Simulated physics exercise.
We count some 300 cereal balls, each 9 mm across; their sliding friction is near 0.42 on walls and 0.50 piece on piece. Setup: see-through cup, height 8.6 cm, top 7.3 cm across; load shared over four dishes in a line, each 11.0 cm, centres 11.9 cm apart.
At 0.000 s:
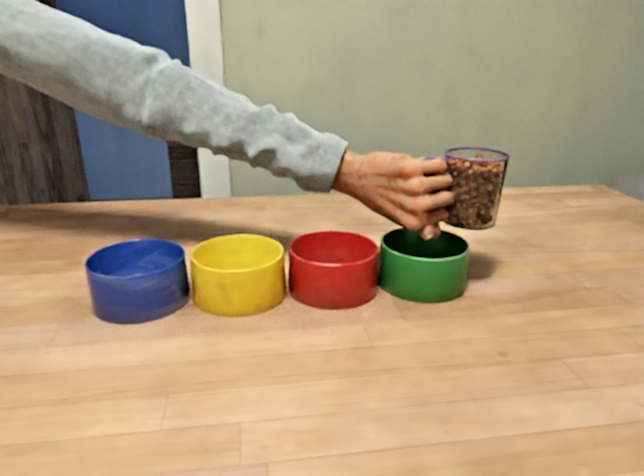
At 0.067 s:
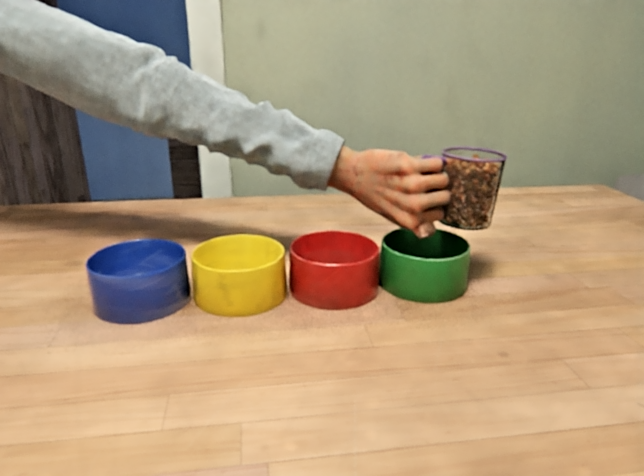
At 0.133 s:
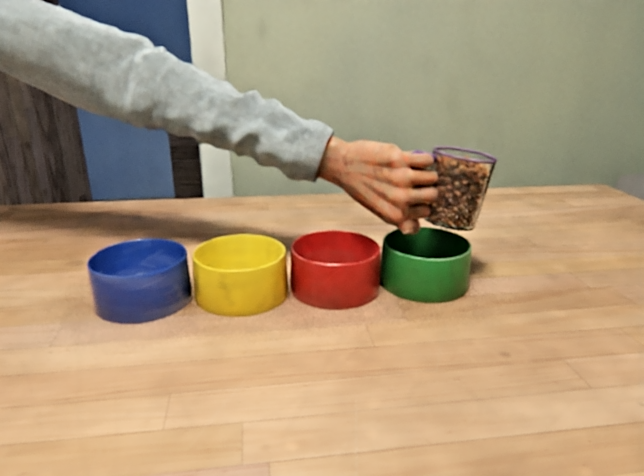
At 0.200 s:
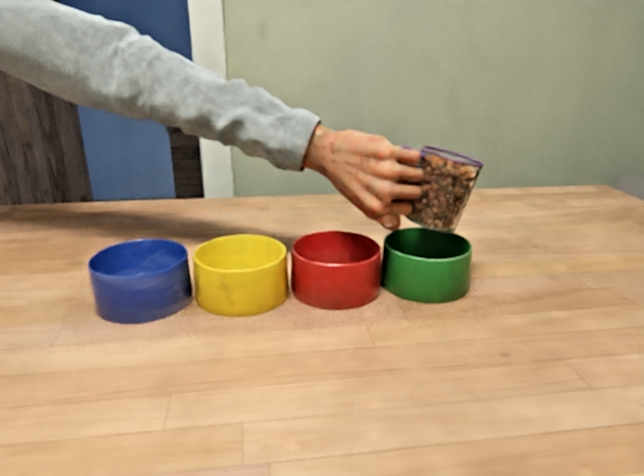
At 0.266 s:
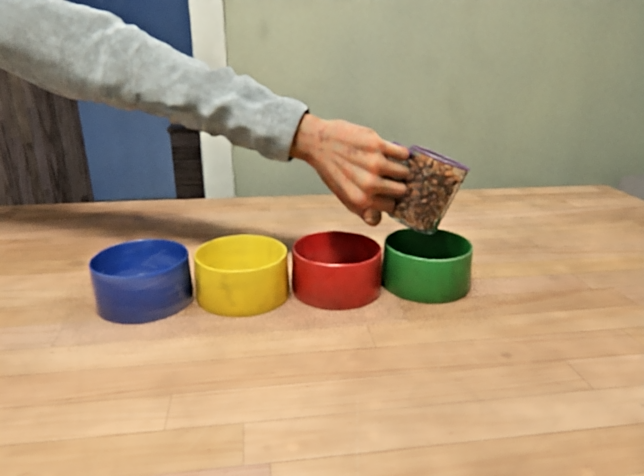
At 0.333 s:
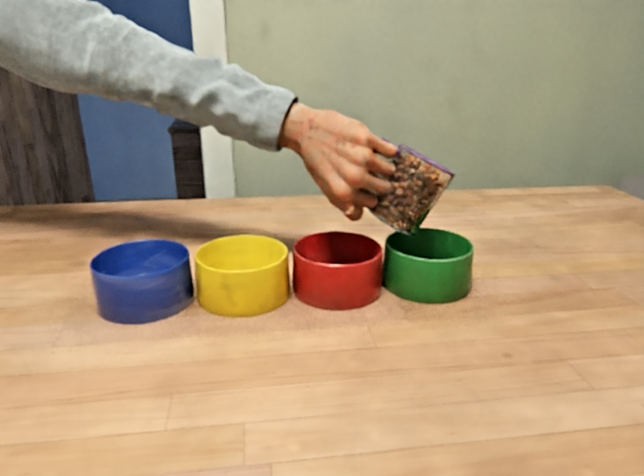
A hand in a grey sleeve, reaching in from the upper left, moves a see-through cup of small brown pieces leftward above the green dish, tilting it steadily more to the right. Four dishes, blue, yellow, red and green from left to right, stand in a row on a pale wooden table. The view is from the front and slightly above, with a greenish wall behind, and stays nearly still.
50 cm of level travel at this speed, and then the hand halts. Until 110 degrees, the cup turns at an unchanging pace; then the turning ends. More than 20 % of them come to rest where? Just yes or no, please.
In short: Red no, blue yes, green no, yellow yes, counter no.
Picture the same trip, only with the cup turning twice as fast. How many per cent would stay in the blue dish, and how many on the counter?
Result: Blue dish 10, counter 10.
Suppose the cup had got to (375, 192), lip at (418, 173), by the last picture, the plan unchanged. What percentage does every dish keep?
In the end red holds 0, blue holds 100, green holds 0, yellow holds 0.
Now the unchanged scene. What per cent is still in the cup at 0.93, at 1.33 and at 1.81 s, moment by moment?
Close to 95, 50 and 15 per cent respectively.
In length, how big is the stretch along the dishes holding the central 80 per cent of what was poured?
About 17 cm.
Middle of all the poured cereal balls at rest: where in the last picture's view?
Somewhere near (174, 291) in the last picture.
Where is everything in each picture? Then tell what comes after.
The first frame shows cup at (472, 188), tilt 0 degrees, lip at (505, 153), moved 0.0 cm; middle of the pieces at (474, 192); green dish at (425, 242); red dish at (334, 247); yellow dish at (238, 252); blue dish at (136, 257).
The second frame shows cup at (469, 188), tilt 2 degrees, lip at (502, 155), moved 0.6 cm; middle of the pieces at (471, 192).
The third frame shows cup at (456, 189), tilt 7 degrees, lip at (492, 158), moved 2.3 cm; middle of the pieces at (458, 192).
The fourth frame shows cup at (441, 190), tilt 14 degrees, lip at (479, 163), moved 4.5 cm; middle of the pieces at (442, 194).
The fifth frame shows cup at (425, 190), tilt 21 degrees, lip at (466, 168), moved 6.6 cm; middle of the pieces at (426, 195).
The sixth frame shows cup at (409, 191), tilt 28 degrees, lip at (451, 173), moved 8.8 cm; middle of the pieces at (409, 196); green dish at (429, 243); red dish at (338, 248); yellow dish at (242, 252); blue dish at (141, 257). The cup turns about 100 degrees a second and travels 32 cm a second.
After 0.93 s, tilt 89 degrees; cup holds 95 %, red 5 %.
Then, at 1.33 s, tilt 110 degrees; cup holds 50 %, red 5 %, blue 5 %, yellow 35 %.
After 1.81 s, tilt 110 degrees; cup holds 15 %, red 5 %, blue 40 %, yellow 40 %.
In the end, at 2.8 s, red 5 %, blue 55 %, green 0 %, yellow 40 %, counter 5 %.
